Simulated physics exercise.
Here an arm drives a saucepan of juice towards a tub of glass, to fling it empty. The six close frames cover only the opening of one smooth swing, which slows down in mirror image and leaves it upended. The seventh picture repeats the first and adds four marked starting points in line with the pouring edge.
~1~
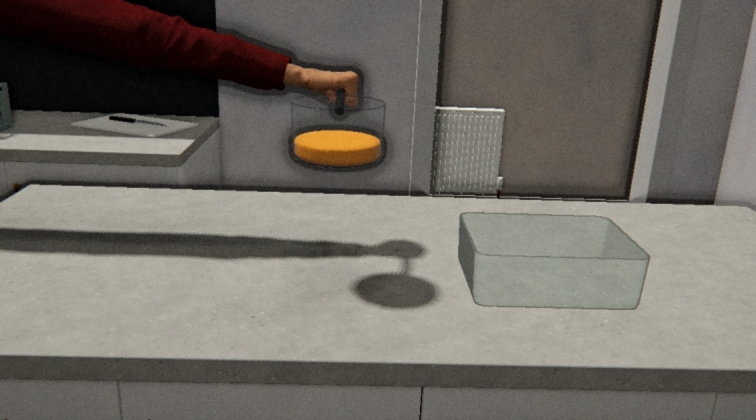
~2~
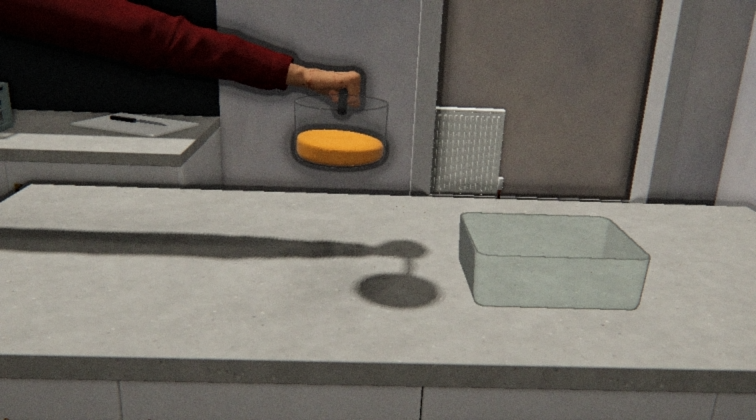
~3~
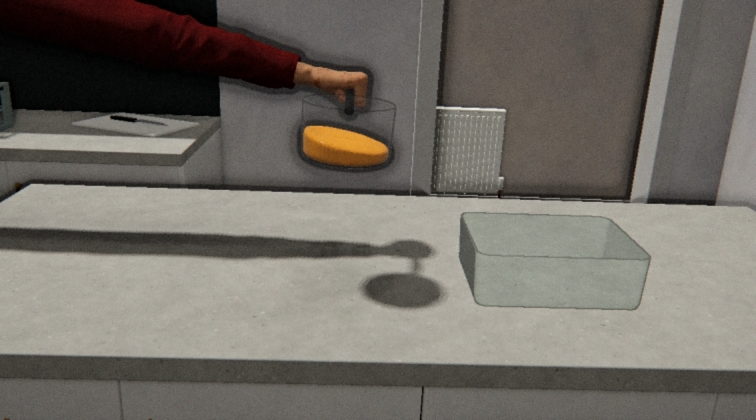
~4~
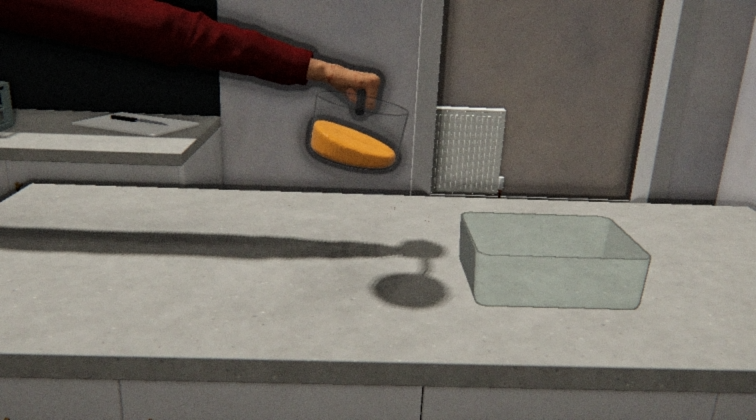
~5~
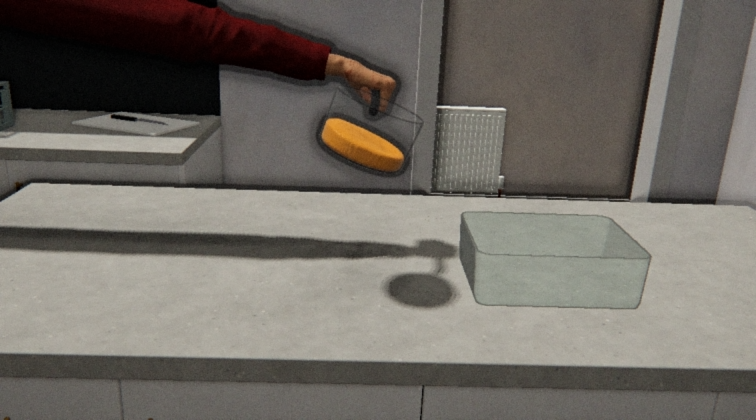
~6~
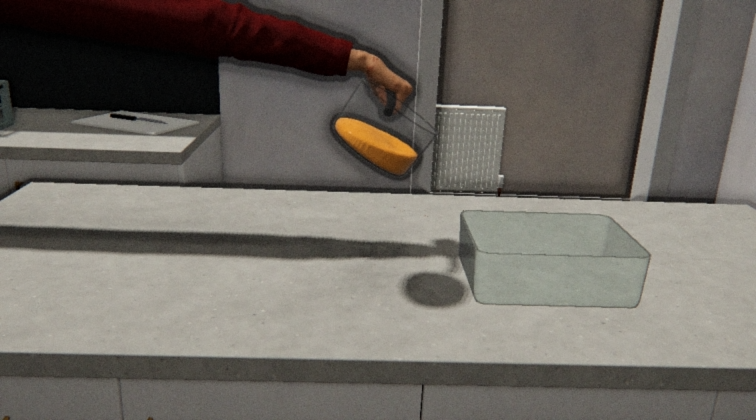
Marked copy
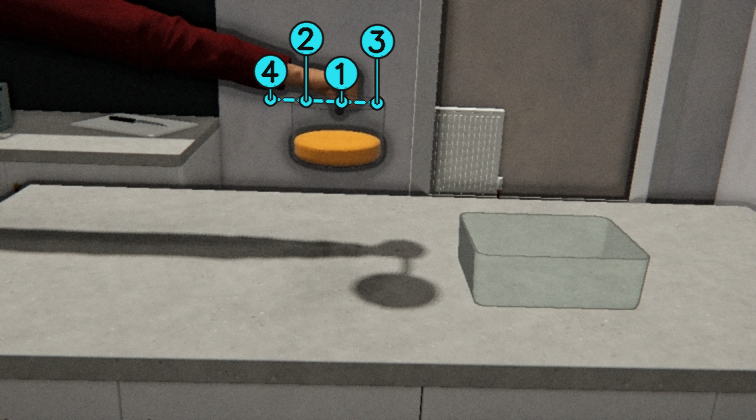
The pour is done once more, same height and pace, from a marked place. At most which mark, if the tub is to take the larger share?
I would pick dot 1.
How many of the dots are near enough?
Two of the four.
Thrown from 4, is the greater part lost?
Yes.
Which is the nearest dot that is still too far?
That would be 2.
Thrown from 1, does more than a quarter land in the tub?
Yes, clearly.
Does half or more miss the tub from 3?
No, not at all.
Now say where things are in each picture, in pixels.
In the first frame, upright, lip at (384, 103); tub from (472, 304) to (637, 308); nothing has left yet.
In the second frame, upright, lip at (387, 103); nothing has left yet.
In the third frame, tipped about 3°, lip at (395, 105); nothing has left yet.
In the fourth frame, tipped about 9°, lip at (407, 111); nothing has left yet.
In the fifth frame, tipped about 20°, lip at (422, 120); nothing has left yet.
In the sixth frame, tipped about 33°, lip at (437, 131); nothing has left yet.
On the marked copy, 1 at (341, 101); 2 at (306, 100); 3 at (377, 103); 4 at (270, 99).
Choosing 1, about 66 % lands in the tub, 21 % falls short and 13 % goes beside or beyond.
Choosing 2, about 9 % lands in the tub, 89 % falls short.
Choosing 3, about 72 % lands in the tub, 10 % falls short and 17 % goes beside or beyond.
Choosing 4, about 0 % lands in the tub, 100 % falls short.
